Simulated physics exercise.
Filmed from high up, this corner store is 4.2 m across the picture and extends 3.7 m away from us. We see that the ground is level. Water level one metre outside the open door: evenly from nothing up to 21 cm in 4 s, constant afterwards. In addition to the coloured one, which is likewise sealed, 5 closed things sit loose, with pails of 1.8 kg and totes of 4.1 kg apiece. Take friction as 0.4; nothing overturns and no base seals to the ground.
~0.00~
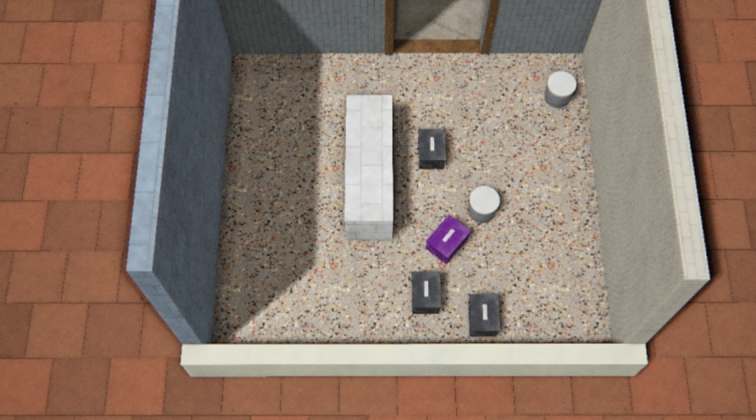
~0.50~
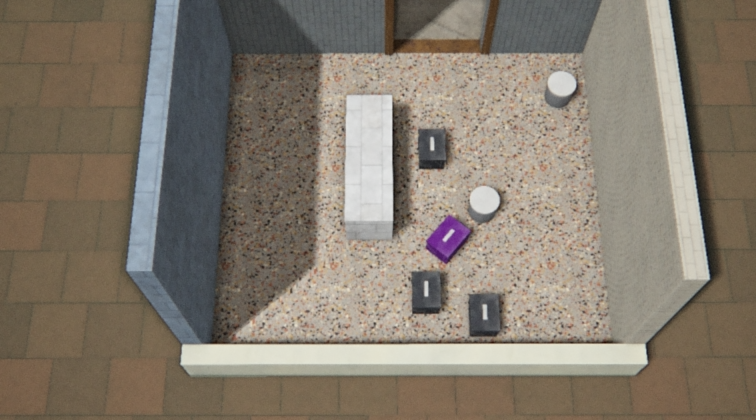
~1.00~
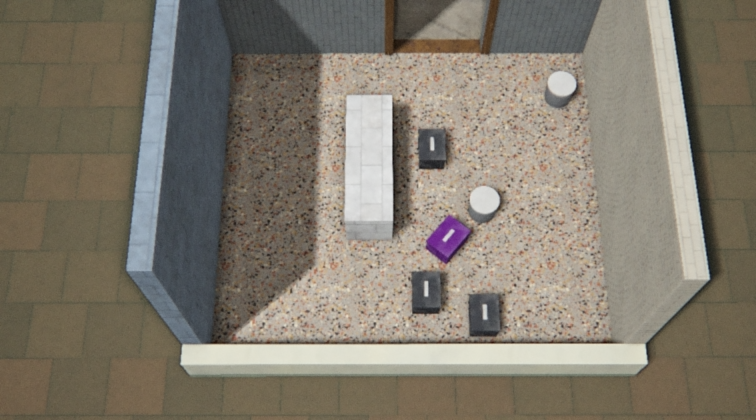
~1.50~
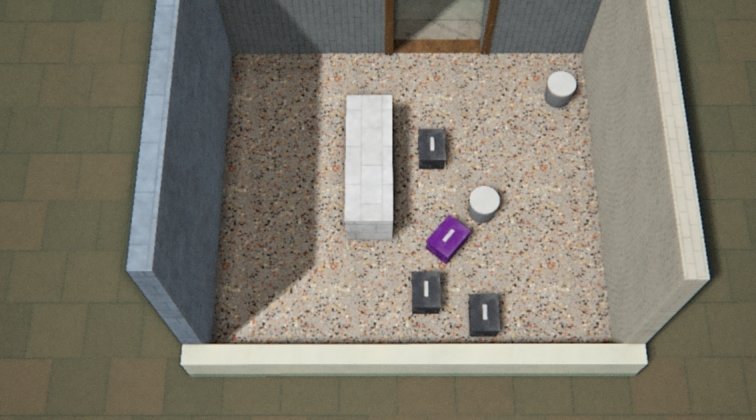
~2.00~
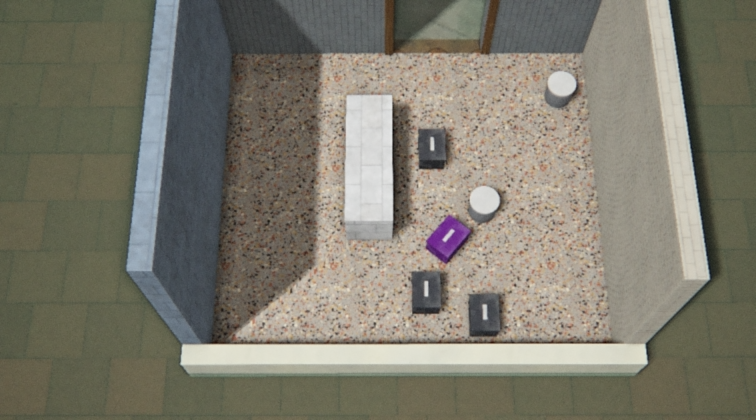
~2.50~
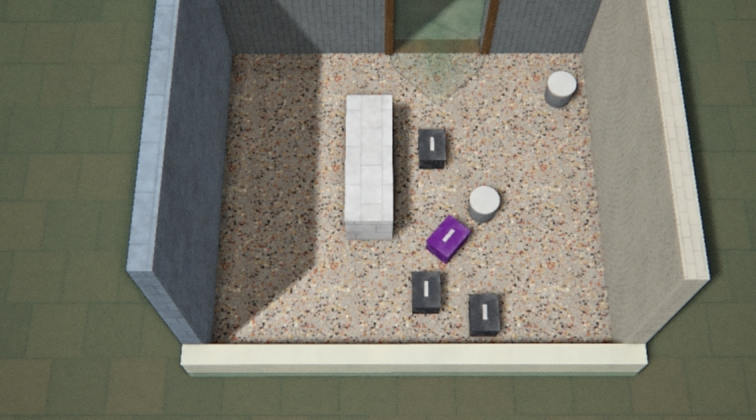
Greenish water spread over the reddish paving outside the little room and just began seeping in through the open doorway at the back, while the purple box, the dark boxes and pale pails stayed still.
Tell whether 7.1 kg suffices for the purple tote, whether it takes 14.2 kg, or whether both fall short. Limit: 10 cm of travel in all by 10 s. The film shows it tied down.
My call: It moves too far either way.
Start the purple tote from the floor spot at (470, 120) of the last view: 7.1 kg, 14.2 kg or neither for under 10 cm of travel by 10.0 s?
Neither is enough.
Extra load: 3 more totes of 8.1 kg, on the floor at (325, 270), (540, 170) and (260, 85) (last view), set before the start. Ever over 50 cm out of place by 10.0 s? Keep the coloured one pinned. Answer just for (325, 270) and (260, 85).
Below the mark, then below the mark.
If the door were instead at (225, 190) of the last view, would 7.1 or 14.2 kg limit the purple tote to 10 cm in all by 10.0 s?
Under that setup, the light option succeeds.
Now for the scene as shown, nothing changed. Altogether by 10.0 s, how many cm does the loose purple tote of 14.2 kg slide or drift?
Close to 100 cm, all told.
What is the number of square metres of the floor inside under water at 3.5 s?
I'd put it close to 2.5 m2.
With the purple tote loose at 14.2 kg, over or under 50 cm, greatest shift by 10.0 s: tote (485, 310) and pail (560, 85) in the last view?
So that's not as far for the first and not as far for the second.
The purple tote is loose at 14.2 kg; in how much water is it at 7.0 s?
6 cm, roughly.
After 3.5 s the purple tote would be 0 cm from its start with 7.1 kg and 0 cm from its start with 14.2 kg; 0 cm of water round it then.
After 4.5 s the purple tote would be 4 cm from its start with 7.1 kg and 1 cm from its start with 14.2 kg; 3 cm of water round it then.
After 7.0 s the purple tote would be 89 cm from its start with 7.1 kg and 47 cm from its start with 14.2 kg; 6 cm of water round it then.
After 10.0 s the purple tote would be 103 cm from its start with 7.1 kg and 92 cm from its start with 14.2 kg; 12 cm of water round it then.
